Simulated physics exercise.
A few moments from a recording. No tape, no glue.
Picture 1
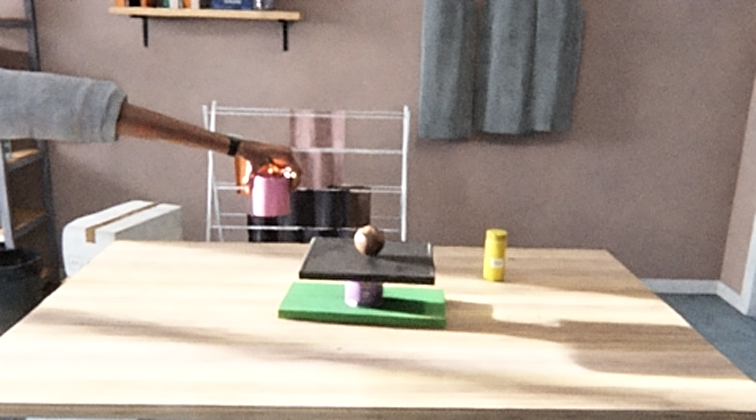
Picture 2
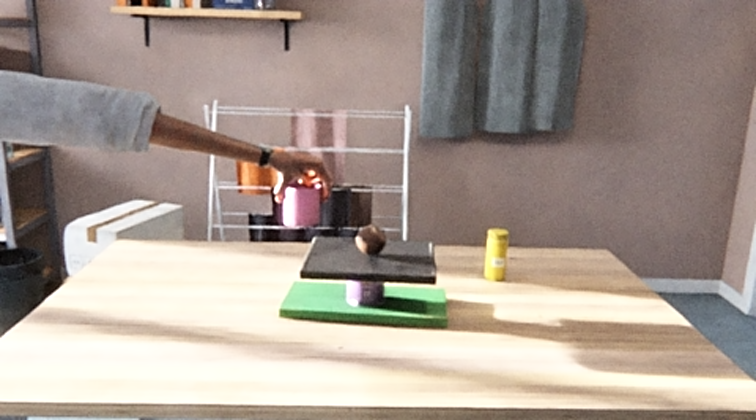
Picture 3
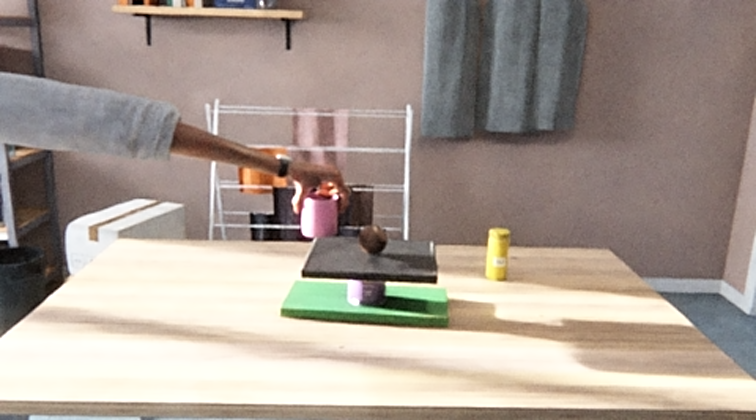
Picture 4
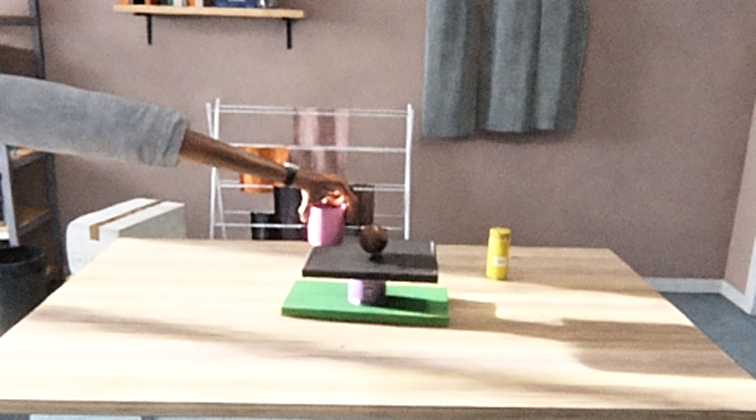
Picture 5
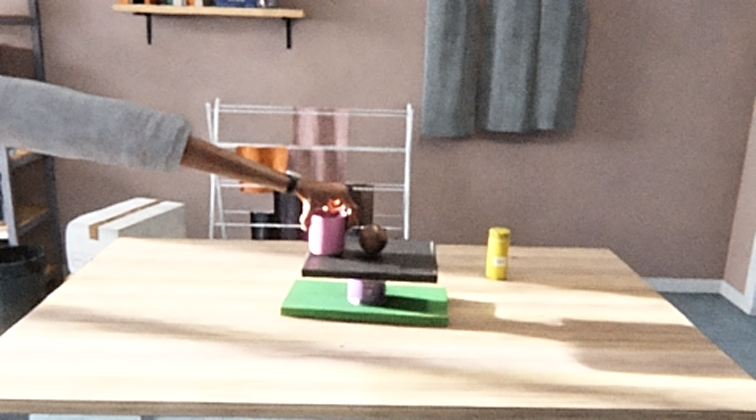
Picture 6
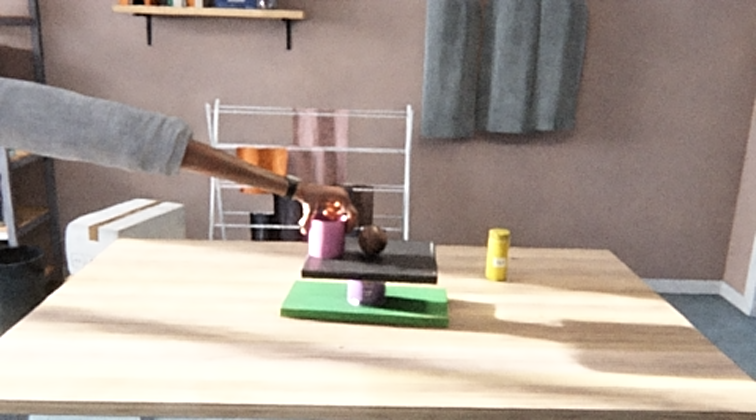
At the start, a hand reaching in from the left holds a pink cup above a table, left of a black tray carrying a round brown object. The hand moves the cup right and downward, then sets it on the tray's left side, still gripping it.
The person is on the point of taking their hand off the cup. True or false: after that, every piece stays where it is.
True.
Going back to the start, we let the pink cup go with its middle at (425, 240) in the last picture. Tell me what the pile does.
Stands firm.
Then, 0.10 s past the last view, nothing moves.
Then, 0.40 s past the last view, pink cup resting near (328, 236).
Finally, all 6 still in place. Final places as the last picture's camera would see them, pink cup near (328, 236). The pile holds.
